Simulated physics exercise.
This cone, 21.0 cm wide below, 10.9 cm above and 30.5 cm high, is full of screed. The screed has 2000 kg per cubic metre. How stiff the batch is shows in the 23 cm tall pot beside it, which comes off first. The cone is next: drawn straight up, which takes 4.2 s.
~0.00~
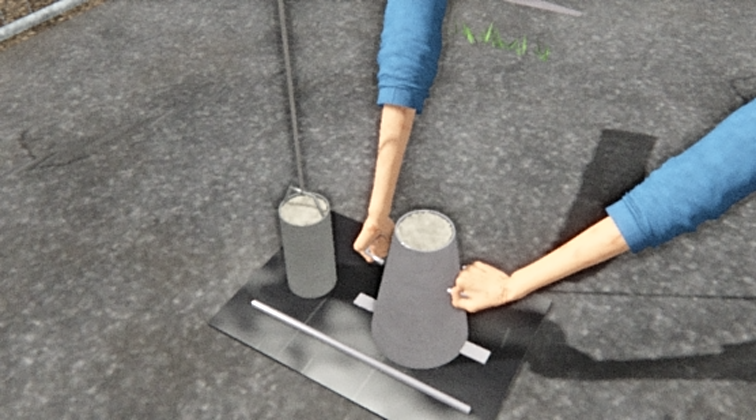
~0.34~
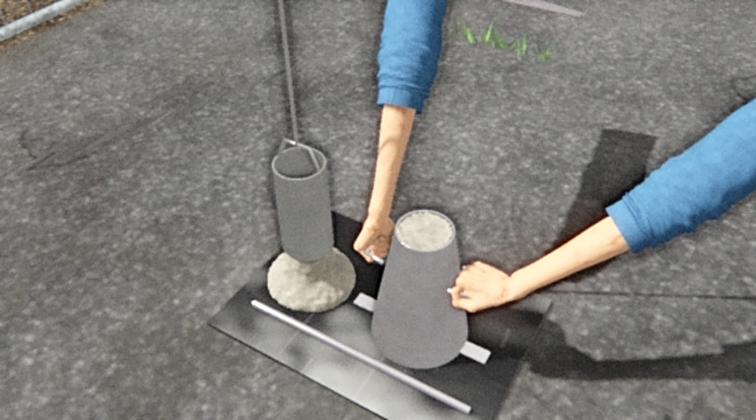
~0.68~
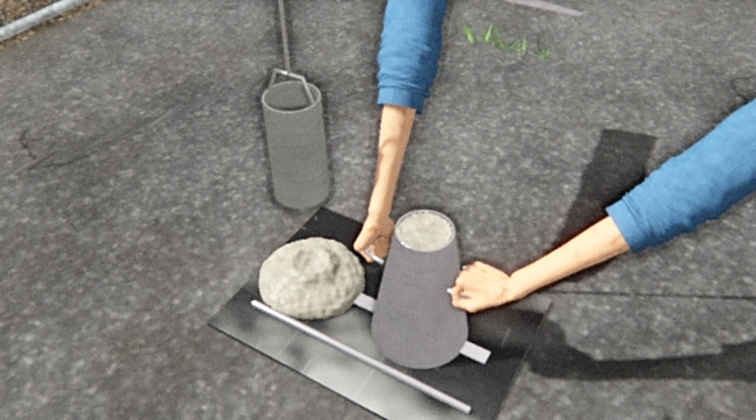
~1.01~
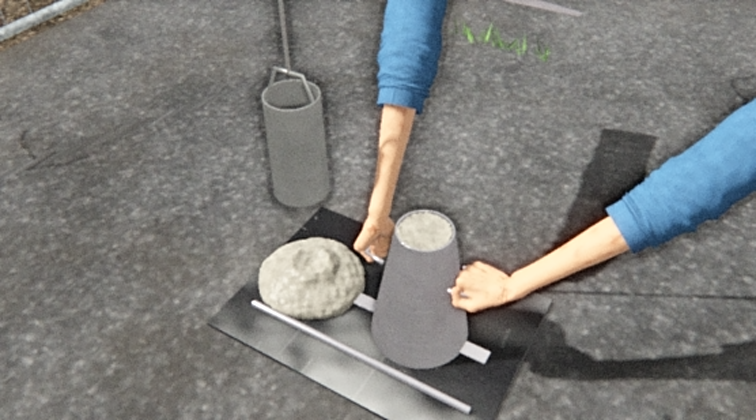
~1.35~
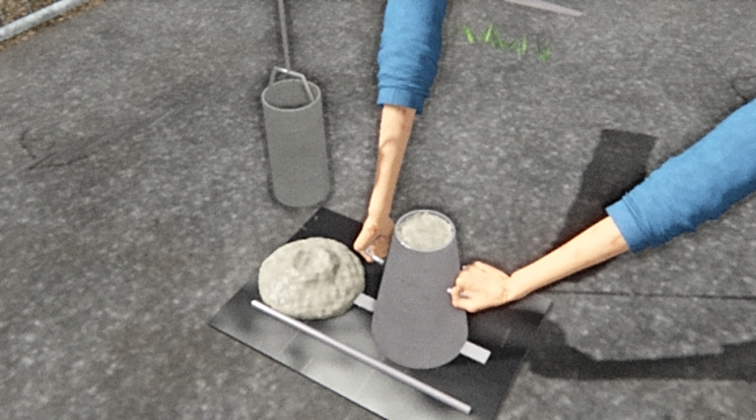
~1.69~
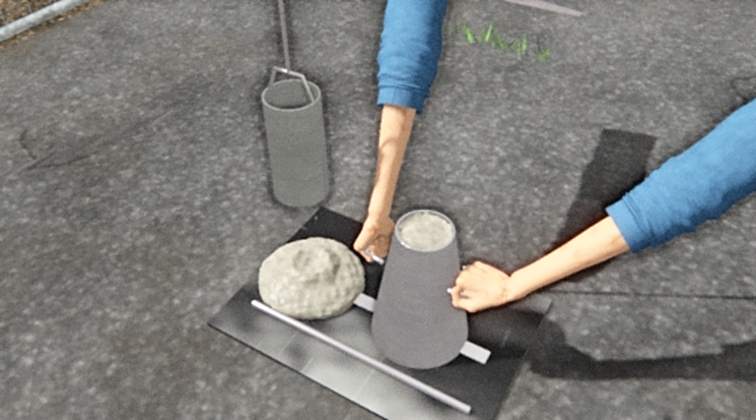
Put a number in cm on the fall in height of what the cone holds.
Expect roughly 21 cm.
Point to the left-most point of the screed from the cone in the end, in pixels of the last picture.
Near (331, 333).
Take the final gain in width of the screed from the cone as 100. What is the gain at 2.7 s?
Some 80 per cent.
By 2.7 s, the cone is up 6.7 cm; the screed has come down 17 cm to 14 cm and is 36 cm wide.
By 3.8 s, the cone is up 19 cm; the screed has come down 21 cm to 9.7 cm and is 40 cm wide.
By 4.8 s, the cone is up 31 cm; the screed has come down 21 cm to 9.7 cm and is 40 cm wide.
By 6.1 s, the cone is clear; the screed has come down 21 cm to 9.7 cm and is 40 cm wide.
By 6.6 s, at rest, the cone is clear; the screed has come down 21 cm to 9.6 cm and is 40 cm wide.
